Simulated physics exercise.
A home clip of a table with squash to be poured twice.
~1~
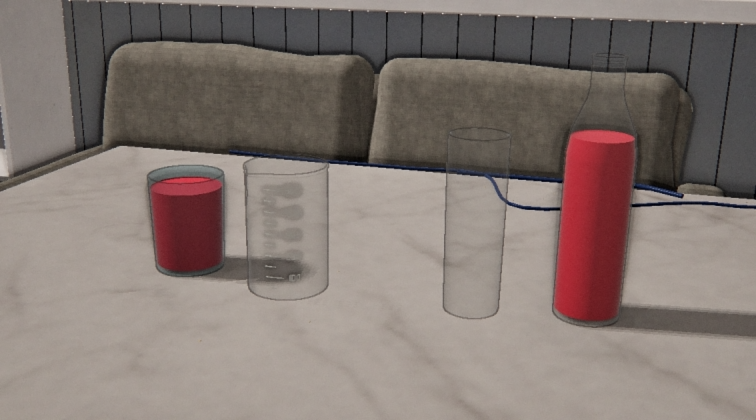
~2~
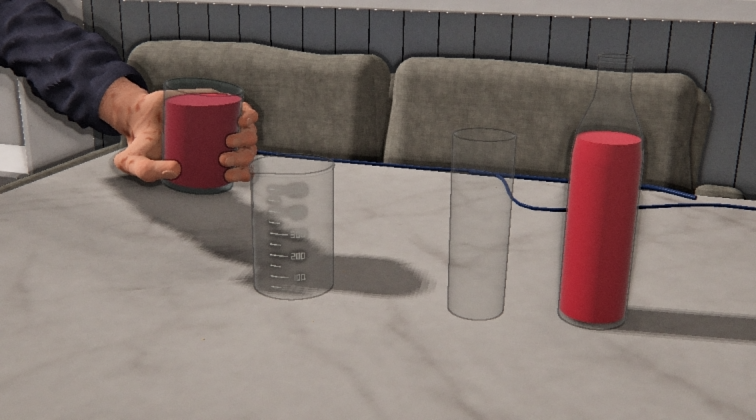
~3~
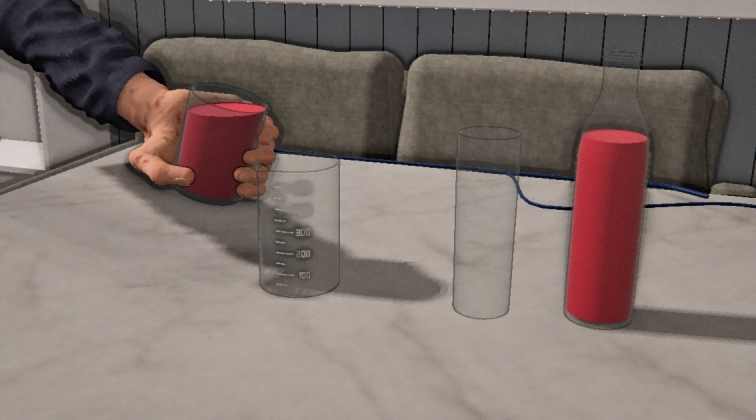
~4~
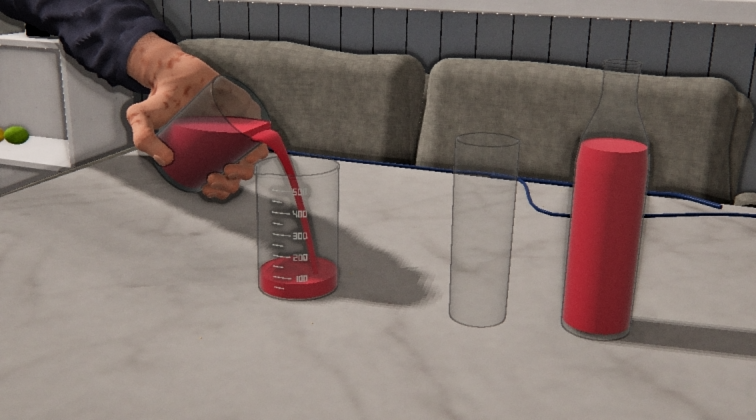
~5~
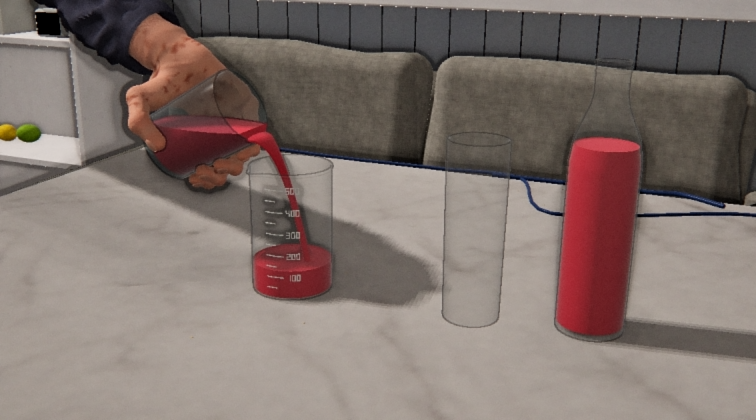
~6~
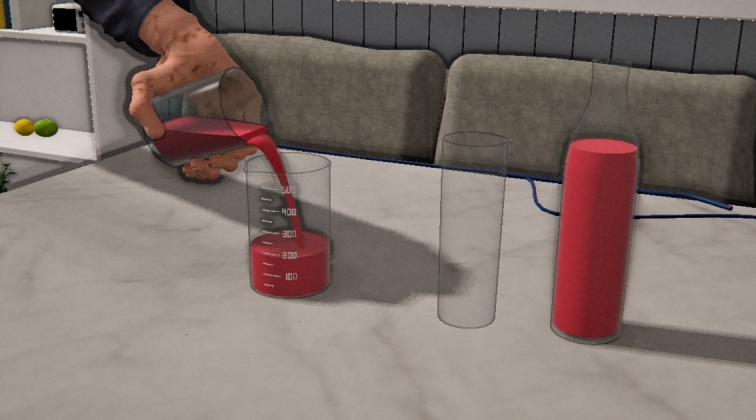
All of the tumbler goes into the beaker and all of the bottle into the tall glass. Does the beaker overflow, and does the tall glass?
Left, the beaker holds everything; right, the tall glass spills over the rim.
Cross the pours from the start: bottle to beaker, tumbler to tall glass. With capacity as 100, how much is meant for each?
In turn 70 and 90 per cent.
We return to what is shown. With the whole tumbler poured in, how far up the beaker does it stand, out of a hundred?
About 50 per cent.
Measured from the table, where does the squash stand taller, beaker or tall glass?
Higher in the tall glass.
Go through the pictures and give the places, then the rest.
In the first picture, both stand on the top; tumbler (188, 217) nearly full; bottle (597, 187) about two thirds full; beaker (288, 225) empty; tall glass (475, 220) empty.
In the second picture, the hand lifts the tumbler; tumbler nearly full, surface at (204, 100); beaker (293, 224) empty.
In the third picture, the tumbler is brought over; tumbler (219, 141) nearly full; beaker (299, 222) empty.
In the fourth picture, a stream runs into the beaker; tumbler (212, 134) tipped 50° with about three quarters of its load; beaker nearly empty, surface at (299, 271).
In the fifth picture, a stream runs into the beaker; tumbler (207, 125) tipped 60° with about two thirds of its load; tall glass (475, 227) empty.
In the sixth picture, a stream runs into the beaker; tumbler (207, 118) tipped 70° with about a third of its load; bottle about two thirds full, surface at (603, 147); beaker about a third full, surface at (290, 245); tall glass (471, 227) empty.
Soon after, the beaker is about half full.
In the end, the beaker is about half full; the tall glass is full to the brim and has run over.
